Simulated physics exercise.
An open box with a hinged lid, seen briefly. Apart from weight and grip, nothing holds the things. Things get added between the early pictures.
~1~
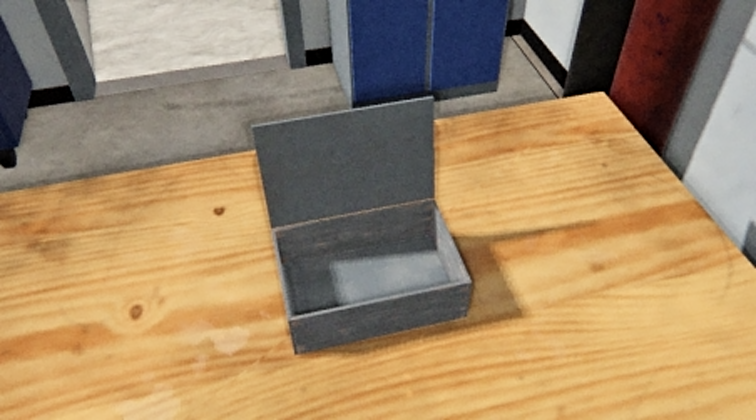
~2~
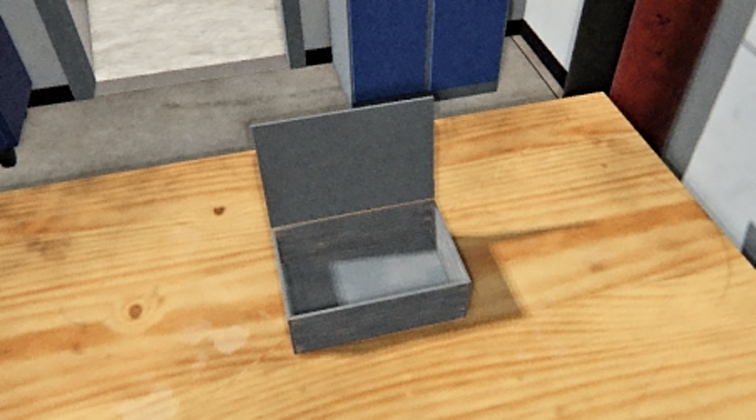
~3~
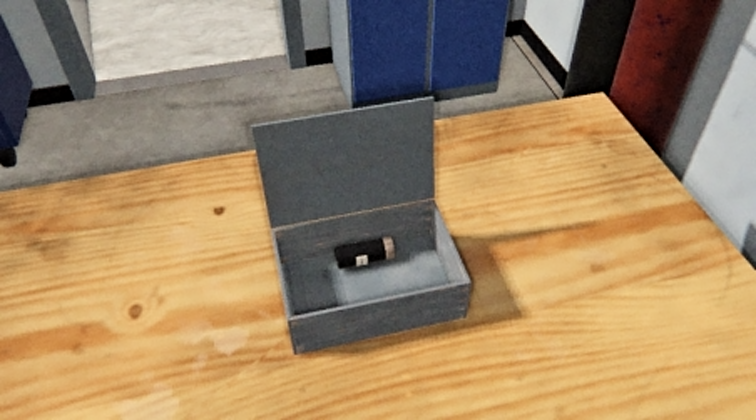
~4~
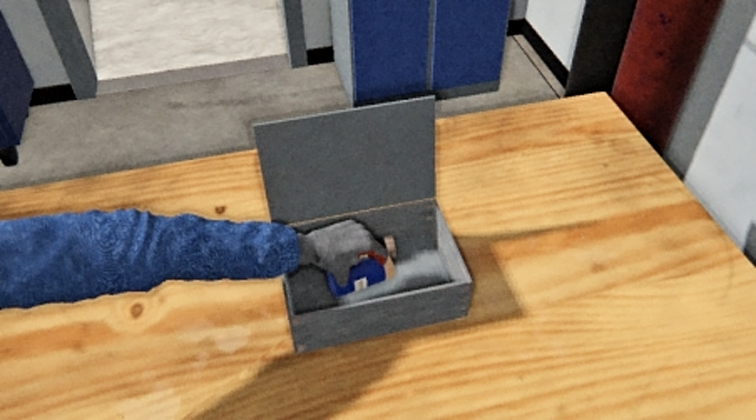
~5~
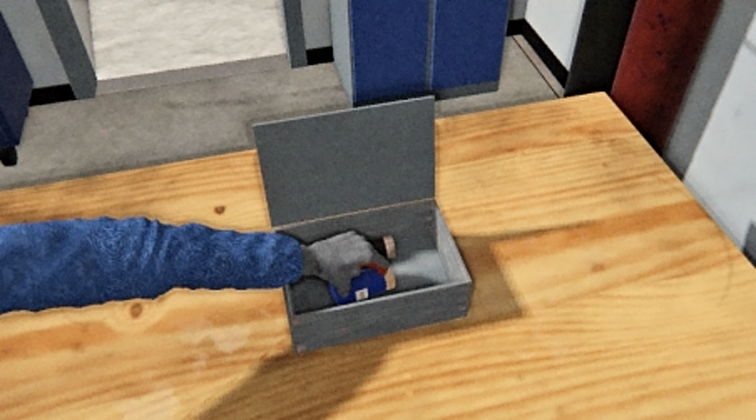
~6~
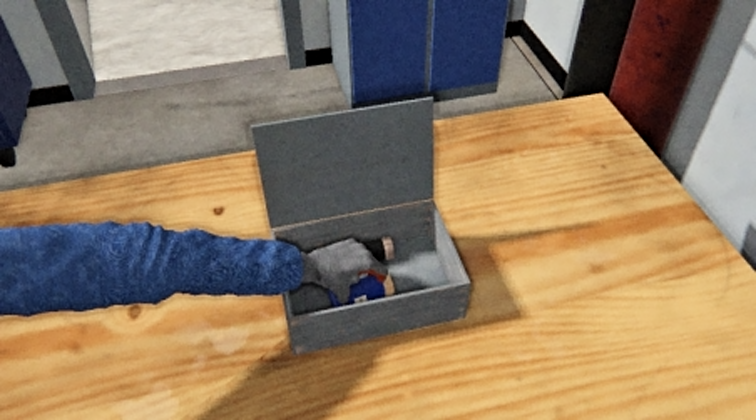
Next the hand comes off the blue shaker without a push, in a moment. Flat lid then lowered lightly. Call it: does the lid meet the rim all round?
Yes, the lid sits flat.
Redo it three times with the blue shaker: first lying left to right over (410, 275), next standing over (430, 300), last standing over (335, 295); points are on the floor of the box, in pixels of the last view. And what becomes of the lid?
In the first case the lid comes down fully; in the second it stays propped open; in the third it stays propped open.
Then, 1.30 s later than the last frame, lid 78° above the rim.
Then, 1.80 s later than the last frame, lid 44° above the rim.
Then, 2.20 s later than the last frame, lid 9° above the rim.
When it is over, lid shut; both as before. End places, in pixels of the last picture, blue shaker near (360, 289).
